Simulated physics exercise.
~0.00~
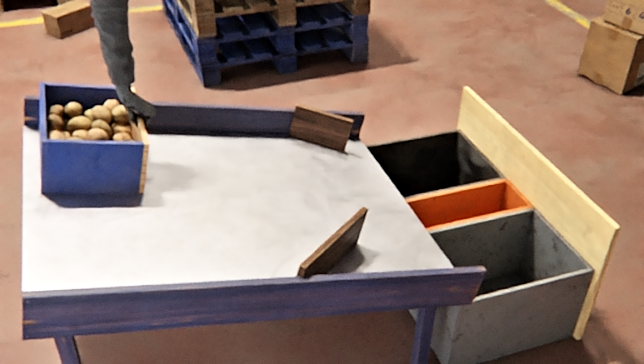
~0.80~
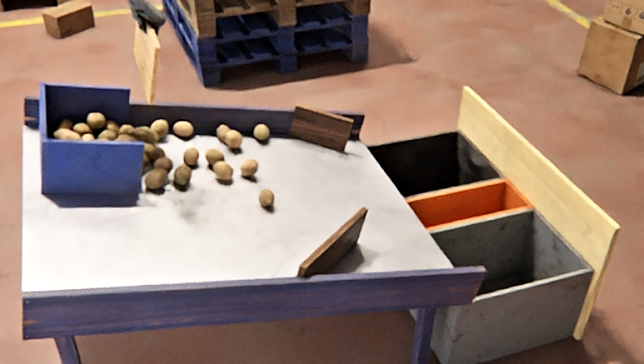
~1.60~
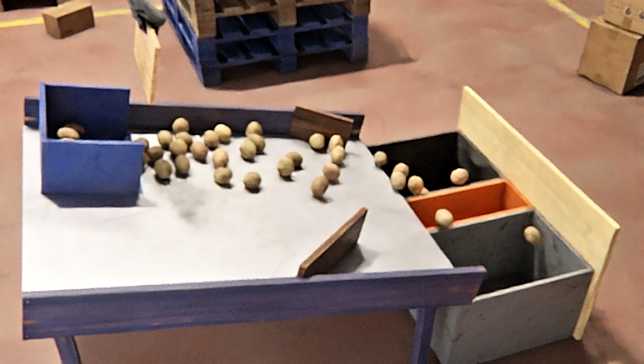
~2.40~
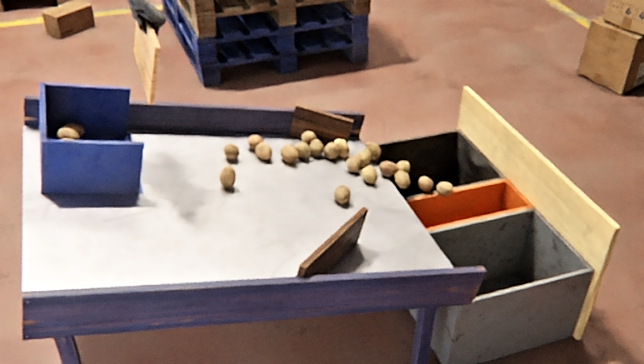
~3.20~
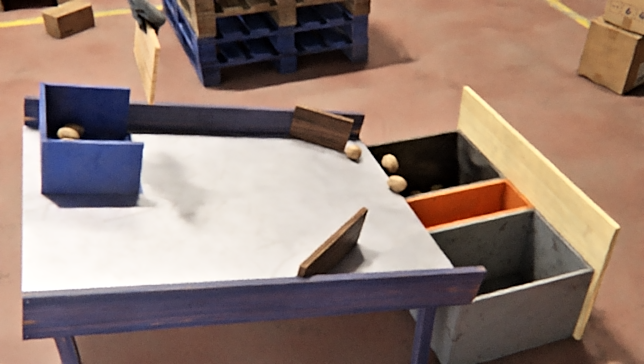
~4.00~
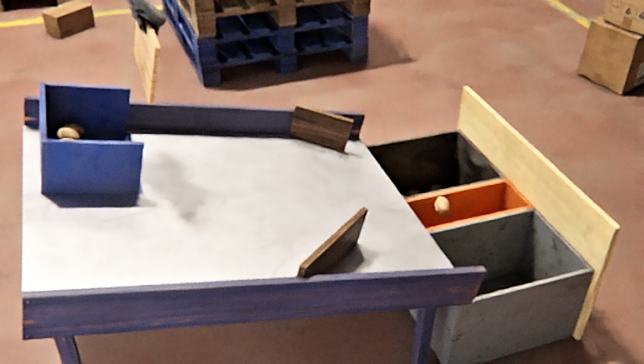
Potatoes spill from a blue pen on a sloping white table once a gloved hand lifts its gate away, roll rightward between two angled boards and drop off the edge, most toward the rear black bin, until the surface is clear and a few remain in the pen.
